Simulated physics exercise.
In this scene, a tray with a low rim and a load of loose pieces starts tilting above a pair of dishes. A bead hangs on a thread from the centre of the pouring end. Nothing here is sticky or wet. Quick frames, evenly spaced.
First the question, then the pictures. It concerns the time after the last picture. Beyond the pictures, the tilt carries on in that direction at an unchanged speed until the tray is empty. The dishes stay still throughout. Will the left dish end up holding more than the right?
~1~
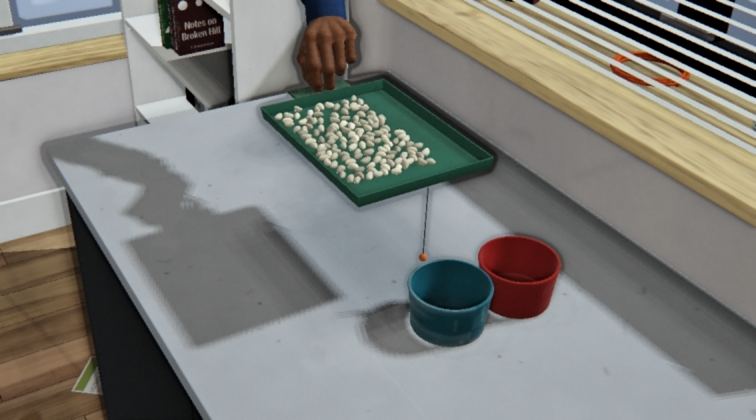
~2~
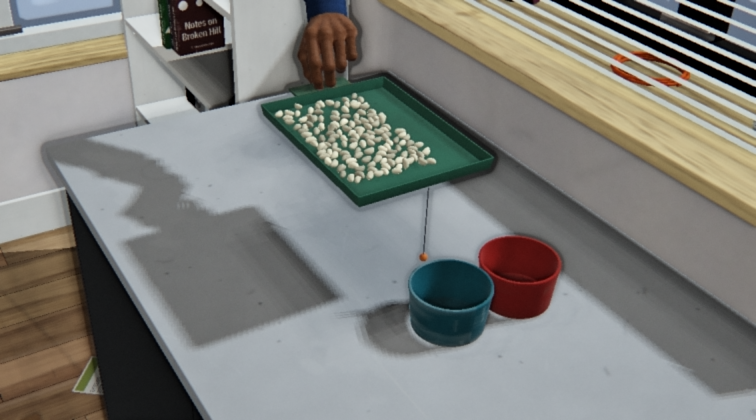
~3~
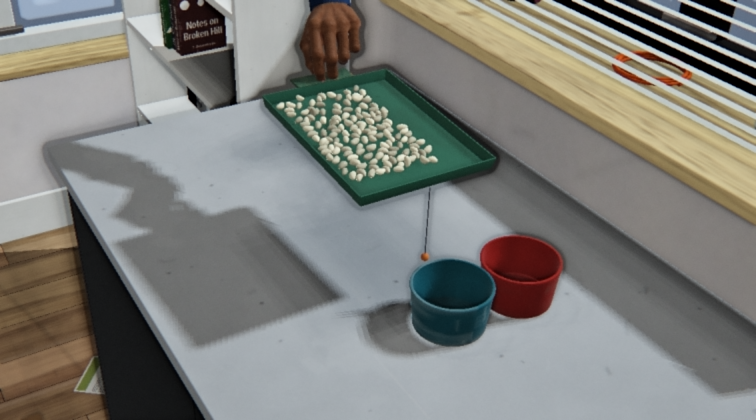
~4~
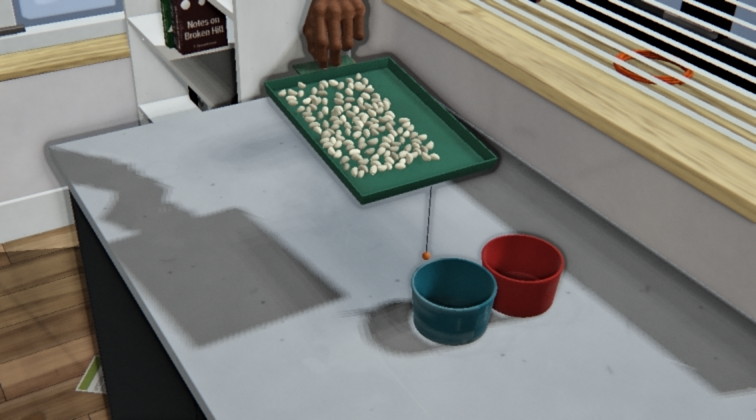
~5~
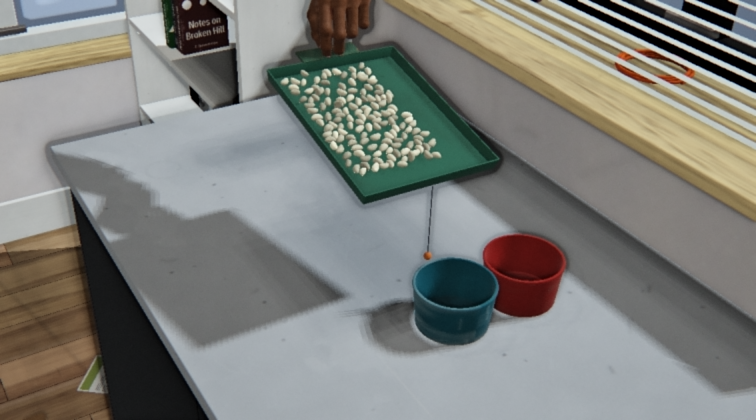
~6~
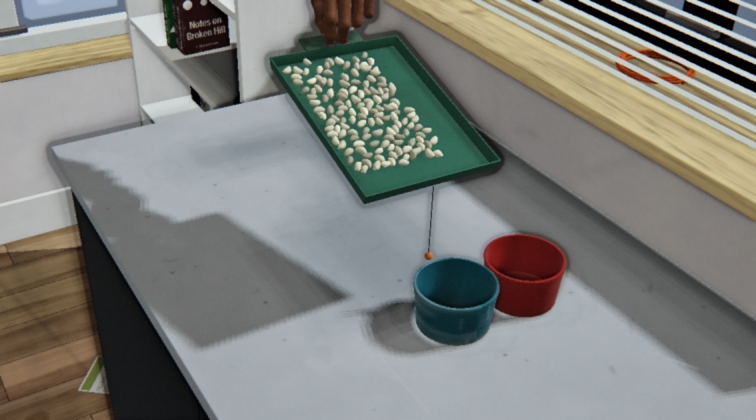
Dish on the left.
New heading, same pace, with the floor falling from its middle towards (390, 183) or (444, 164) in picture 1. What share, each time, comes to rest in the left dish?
Roughly 30 percent first and 40 percent second.
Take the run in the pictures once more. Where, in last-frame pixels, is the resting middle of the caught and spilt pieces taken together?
Centre at rest: Close to (462, 321).
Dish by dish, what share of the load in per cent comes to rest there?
Result - left dish: 50 %; right dish: 20 %.
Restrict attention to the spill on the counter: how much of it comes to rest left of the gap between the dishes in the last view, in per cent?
Around 80 %.
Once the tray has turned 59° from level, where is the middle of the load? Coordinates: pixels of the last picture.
The centre of the load shows up near (428, 160) in the last view.
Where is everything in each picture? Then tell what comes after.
Corners of the pouring end at (359, 195) and (490, 157), level; middle of the load at (355, 138), white beans; left dish at (474, 323); right dish at (543, 296); bead on its thread at (423, 257), in the first frame.
Corners of the pouring end at (360, 195) and (491, 157), level; middle of the load at (356, 137), in the second frame.
Corners of the pouring end at (361, 195) and (493, 157), tipped barely, level across its low end; middle of the load at (358, 132), in the third frame.
Corners of the pouring end at (363, 194) and (494, 157), tipped a little, level across its low end; middle of the load at (360, 124), in the fourth frame.
Corners of the pouring end at (366, 194) and (496, 158), tipped a little, level across its low end; middle of the load at (362, 118), in the fifth frame.
Corners of the pouring end at (367, 194) and (498, 159), tipped clearly, level across its low end; middle of the load at (365, 112); left dish at (479, 322); right dish at (548, 294), in the sixth frame.
Soon, tray tipped steeply; nearly all on the tray; a stray few in the air.
A while on, tray tipped right over; most on the tray; a small part in the left dish; a small part in the right dish; a small part outside both.
Towards the end, tray tipped past a quarter turn; about half in the left dish; about a quarter in the right dish; about a quarter outside both.
Finally, tray tipped past a quarter turn; about half in the left dish; about a quarter in the right dish; about a quarter outside both.
